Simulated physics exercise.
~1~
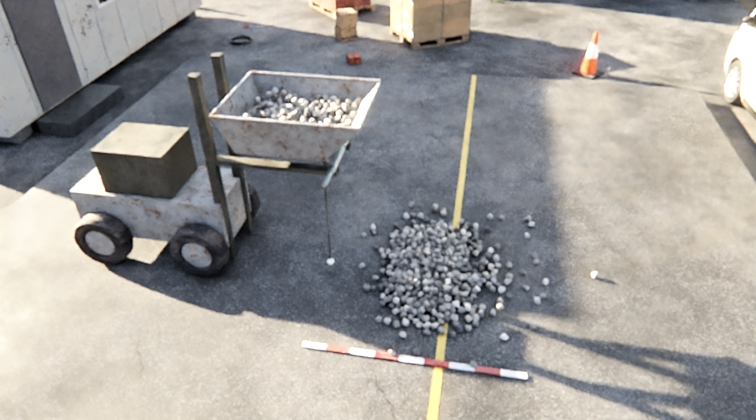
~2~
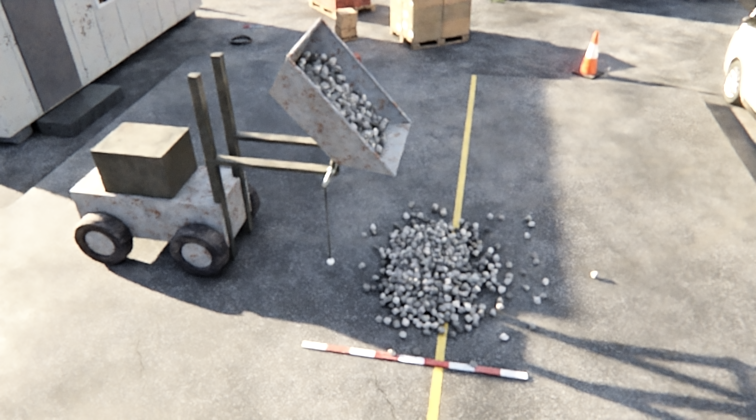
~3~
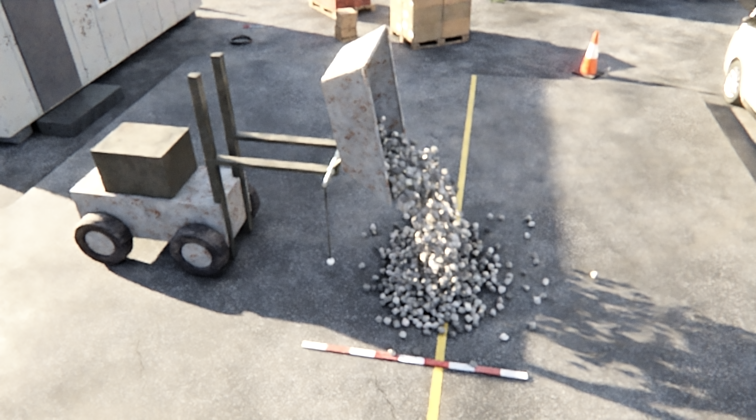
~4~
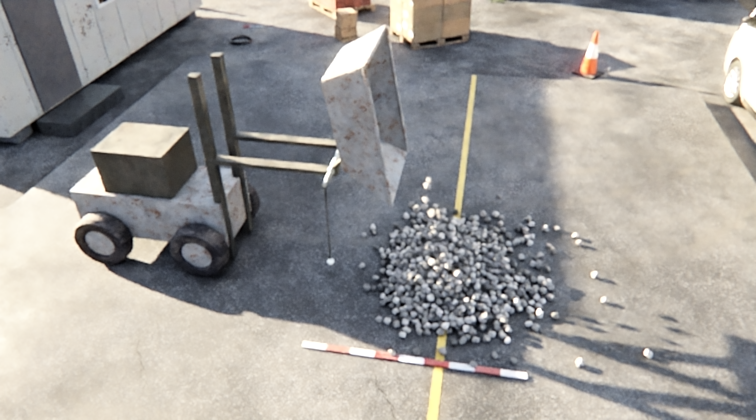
In the video, a small forklift-like vehicle tips a rusty skip of grey stones to the right, pouring them onto a loose pile lying across a yellow line, until the skip hangs steeply tilted and empty above a wider heap with a few stones scattered right.
